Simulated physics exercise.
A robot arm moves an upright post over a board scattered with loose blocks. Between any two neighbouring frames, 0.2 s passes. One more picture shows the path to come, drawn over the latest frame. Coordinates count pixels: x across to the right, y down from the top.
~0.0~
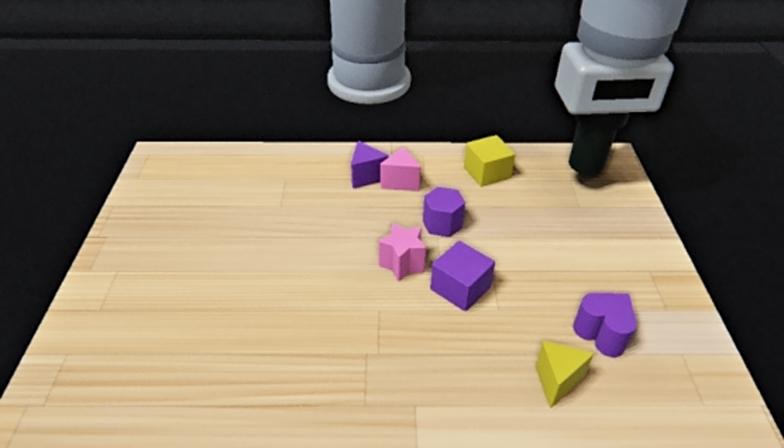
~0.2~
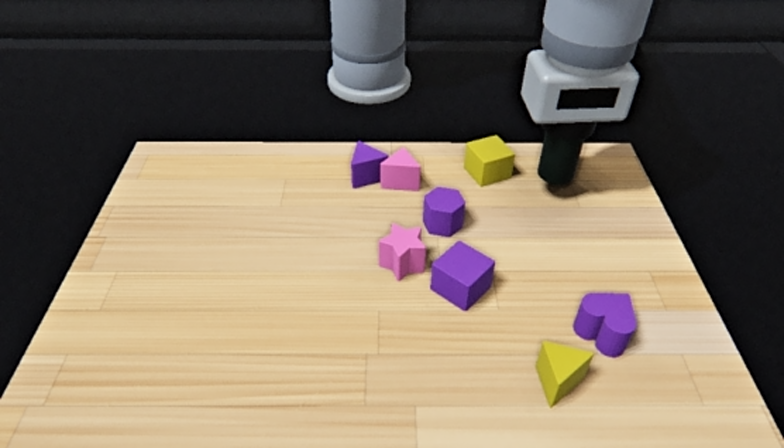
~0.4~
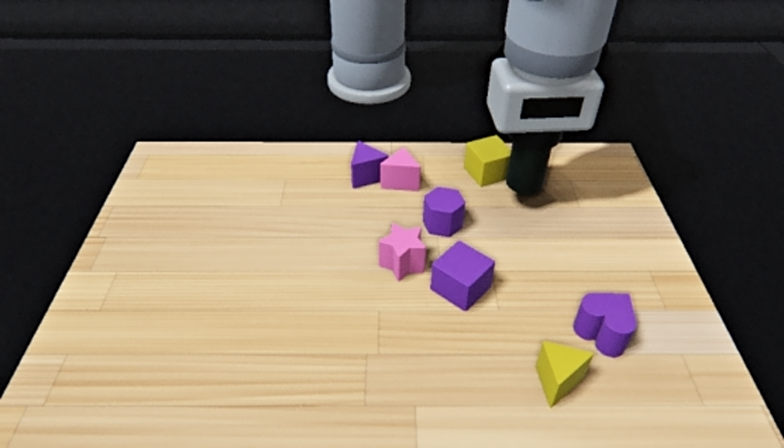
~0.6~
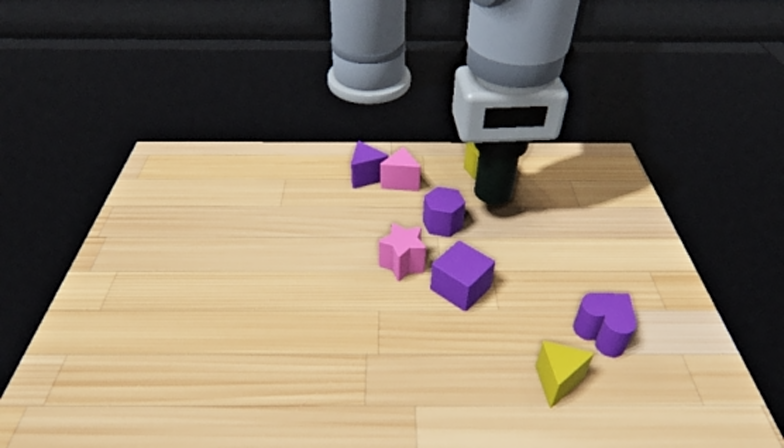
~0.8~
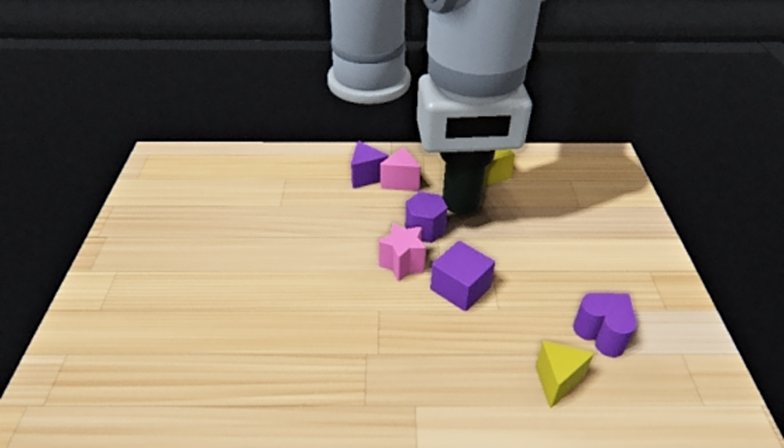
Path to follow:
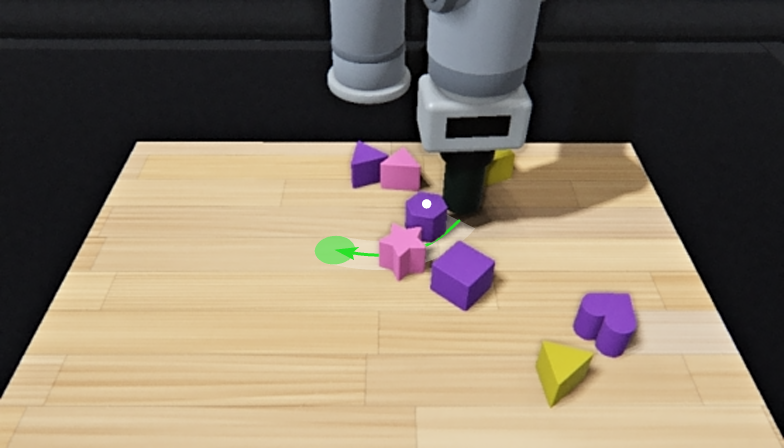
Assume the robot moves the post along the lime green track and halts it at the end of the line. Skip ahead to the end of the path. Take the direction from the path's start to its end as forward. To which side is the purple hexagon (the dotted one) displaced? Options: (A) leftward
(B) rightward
The answer is B.
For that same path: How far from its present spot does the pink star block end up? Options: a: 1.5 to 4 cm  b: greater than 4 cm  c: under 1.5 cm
I choose b.
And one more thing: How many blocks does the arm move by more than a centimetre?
It looks like two blocks will be pushed more than about 1 cm.
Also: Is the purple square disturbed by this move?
By the last moment of the path, the purple square has stayed put.
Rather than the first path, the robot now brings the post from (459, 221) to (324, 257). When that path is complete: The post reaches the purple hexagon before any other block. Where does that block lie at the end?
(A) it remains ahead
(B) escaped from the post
My pick is A.
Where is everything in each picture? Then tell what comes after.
Post's lower end at (586, 165); pink star block at (404, 238); purple hexagon at (445, 199); purple square at (464, 262), in the first picture.
Post at (555, 174); blocks still, in the second picture.
Post at (524, 183); blocks still, in the third picture.
Post at (493, 193); blocks still, in the fourth picture.
Post at (461, 202); pink star block at (404, 238); purple hexagon at (427, 204); purple square at (464, 262), in the fifth picture.
Drawn move, from (459, 221) by way of (429, 244) and (383, 255) to (335, 250); the dot is on the purple hexagon.
The first path, step by step. One third of the way, post at (429, 226); pink star block at (398, 240), turned 25° anticlockwise; purple hexagon at (391, 214), turned 30° clockwise.
Two thirds of the way, post at (383, 237); pink star block at (366, 254), turned 55° anticlockwise; purple hexagon at (349, 213), turned 75° clockwise.
At the end, post at (333, 231); pink star block at (356, 256), turned 85° anticlockwise; purple hexagon at (318, 200), turned 130° clockwise; purple square still.
